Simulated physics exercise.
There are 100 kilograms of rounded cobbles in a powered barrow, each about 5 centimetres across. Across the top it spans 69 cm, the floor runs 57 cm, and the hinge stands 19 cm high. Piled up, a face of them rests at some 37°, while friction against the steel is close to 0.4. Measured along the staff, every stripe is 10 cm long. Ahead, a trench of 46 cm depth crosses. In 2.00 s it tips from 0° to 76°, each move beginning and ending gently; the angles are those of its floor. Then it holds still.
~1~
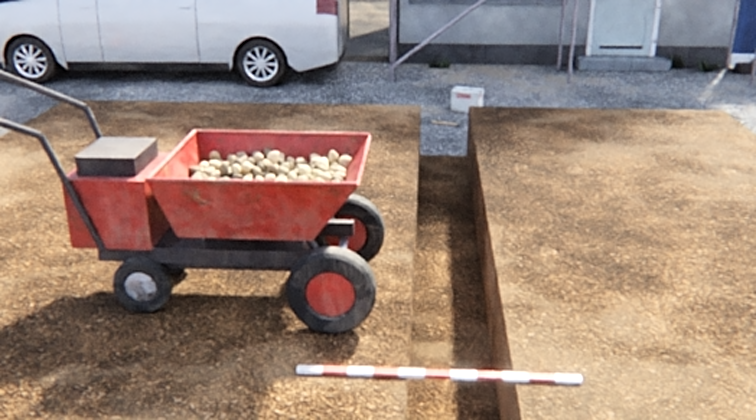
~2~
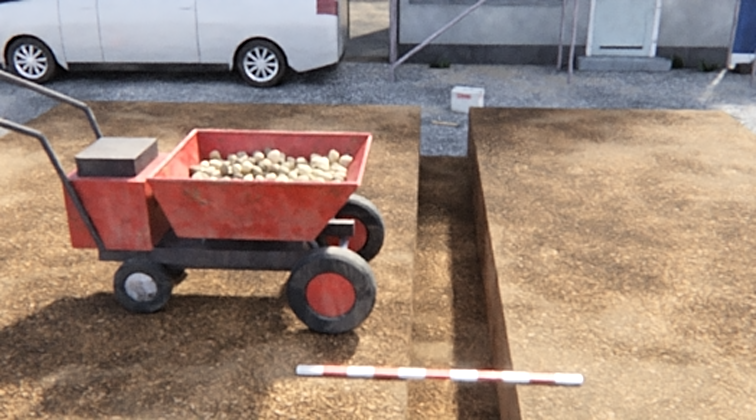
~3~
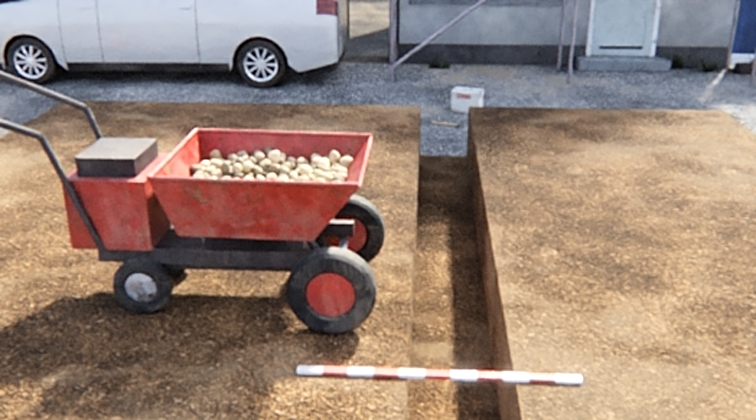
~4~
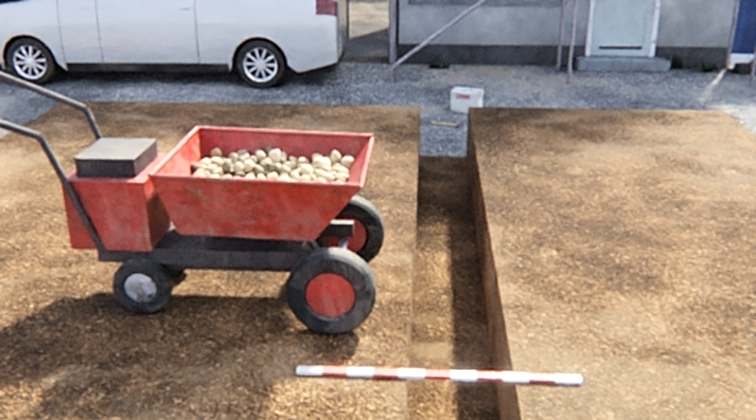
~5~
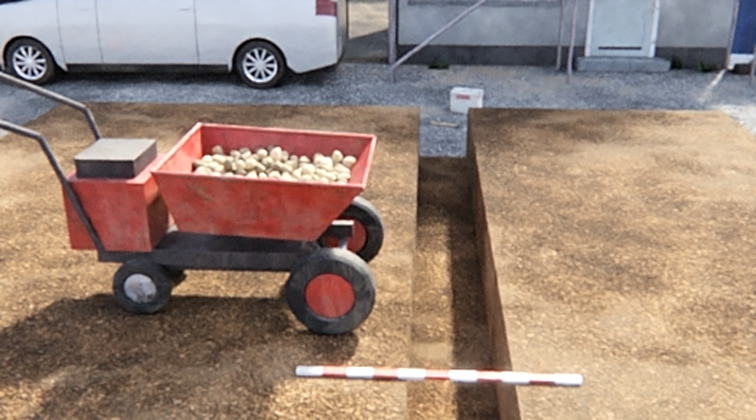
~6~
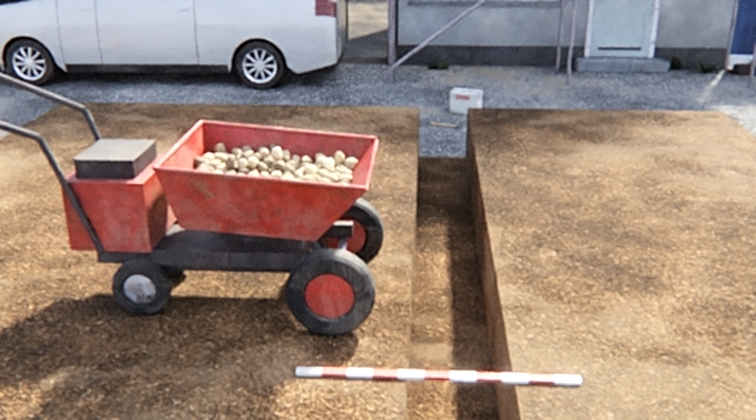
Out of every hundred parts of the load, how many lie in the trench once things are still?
Around 77 out of 100.
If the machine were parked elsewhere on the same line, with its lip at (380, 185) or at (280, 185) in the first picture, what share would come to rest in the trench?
Around 55% for the first place and 100% for the second.
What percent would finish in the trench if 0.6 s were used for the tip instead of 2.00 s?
That would give about 45 percent.
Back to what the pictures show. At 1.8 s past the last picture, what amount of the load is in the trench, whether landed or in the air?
Some 45 per cent of the load by that point.
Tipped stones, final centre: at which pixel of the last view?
The tipped stones centre close to (475, 375).
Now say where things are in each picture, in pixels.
The tray is at 0°, its lip at (357, 185); the top of the load is at (281, 164), in the first picture.
Lip at (358, 185), floor tilted 0°, highest stones at (281, 164), in the second picture.
The tray is at 1°, its lip at (359, 186); the top of the load is at (269, 163), in the third picture.
The tray is at 2°, its lip at (361, 186); the top of the load is at (270, 163), in the fourth picture.
The tray is at 3°, its lip at (363, 188); the top of the load is at (244, 161), in the fifth picture.
The tray is at 5°, its lip at (366, 189); the top of the load is at (246, 159), in the sixth picture.
Then, 1.2 s after the last picture the floor is at 64°, 100 % in the tray; the foremost stones are at (449, 243).
Then, 1.8 s after the last picture the floor is at 76°, 34 % in the tray, 47 % in the trench, 19 % past the trench; the foremost stones are at (584, 315).
Then, 2.2 s after the last picture the floor is at 76°, 10 % in the tray, 67 % in the trench, 23 % past the trench; the foremost stones are at (624, 302).
Then, 4.1 s after the last picture the floor is at 76°, 0 % in the tray, 77 % in the trench, 23 % past the trench; the foremost stones are at (634, 305).
